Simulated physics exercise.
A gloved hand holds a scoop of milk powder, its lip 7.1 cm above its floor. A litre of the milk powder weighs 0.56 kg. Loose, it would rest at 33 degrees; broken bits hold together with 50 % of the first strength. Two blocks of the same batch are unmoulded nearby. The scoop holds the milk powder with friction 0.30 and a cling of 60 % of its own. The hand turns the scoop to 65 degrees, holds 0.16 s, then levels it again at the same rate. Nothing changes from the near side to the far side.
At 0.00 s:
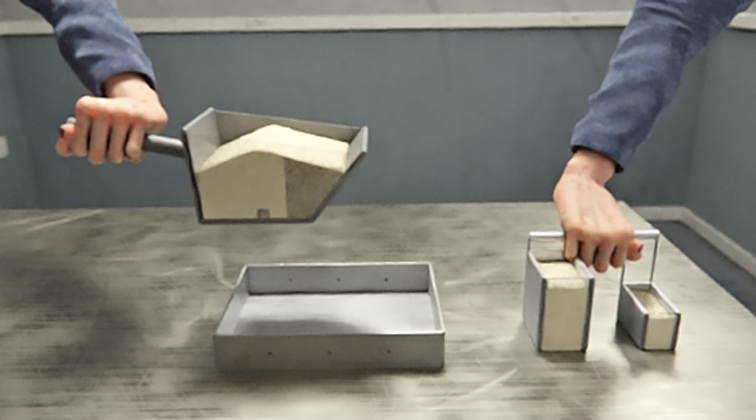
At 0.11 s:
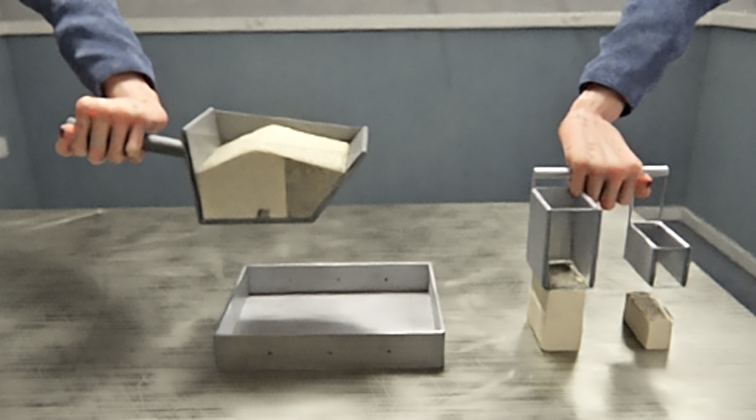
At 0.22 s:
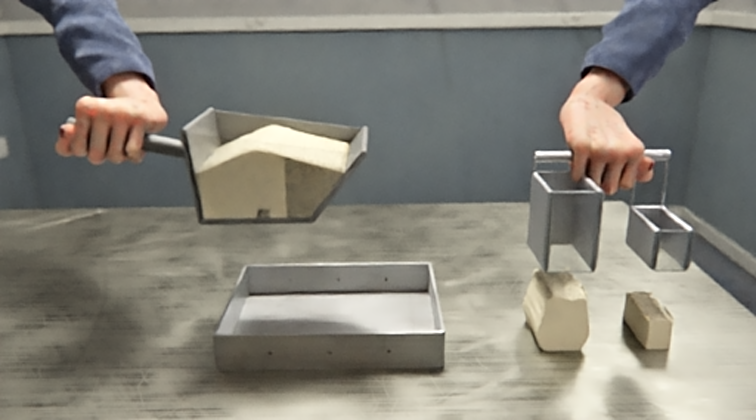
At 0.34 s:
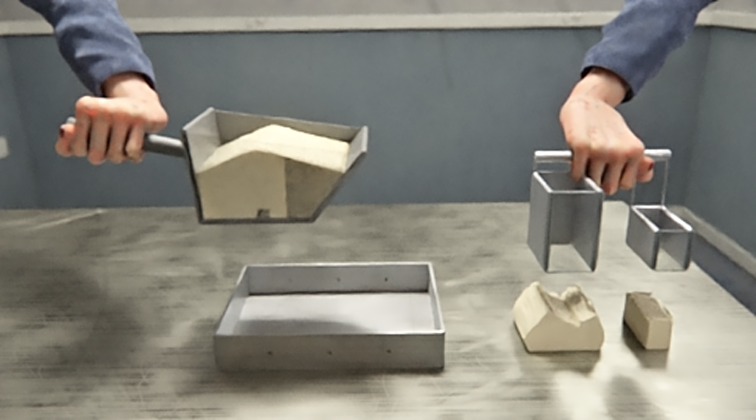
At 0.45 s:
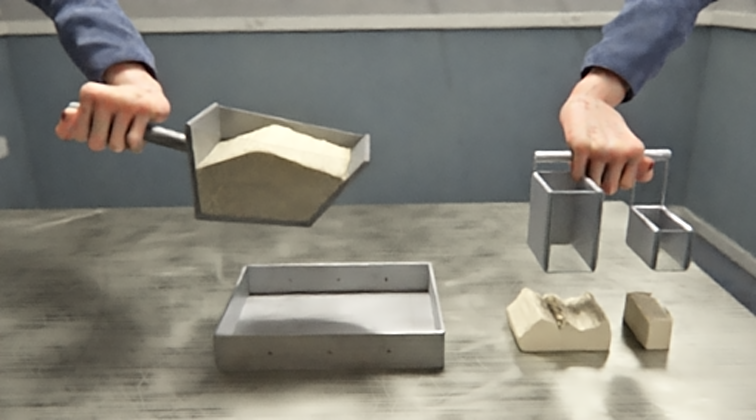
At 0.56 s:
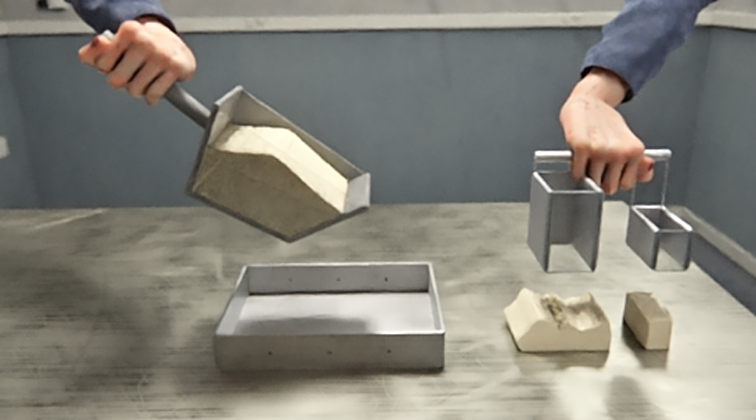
One hand lifted a pair of metal moulds off two pale blocks, and the taller block slumped and cracked while the smaller kept its shape; then the other hand tilted a powder-filled scoop down to the right.
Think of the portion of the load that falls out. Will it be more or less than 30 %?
The result is less than 30 %.
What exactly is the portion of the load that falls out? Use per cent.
About 25 %.
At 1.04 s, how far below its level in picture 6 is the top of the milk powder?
Some 2.0 cm.
After 0.78 s, the scoop is at 65 degrees and 0 % has left it.
After 1.04 s, the scoop is at 57 degrees and 8 % has left it.
After 1.30 s, the scoop is at 2 degrees and 24 % has left it.
After 1.57 s, the scoop is at 0 degrees and 24 % has left it.
After 1.68 s, at the end, the scoop is at 0 degrees and 24 % has left it.
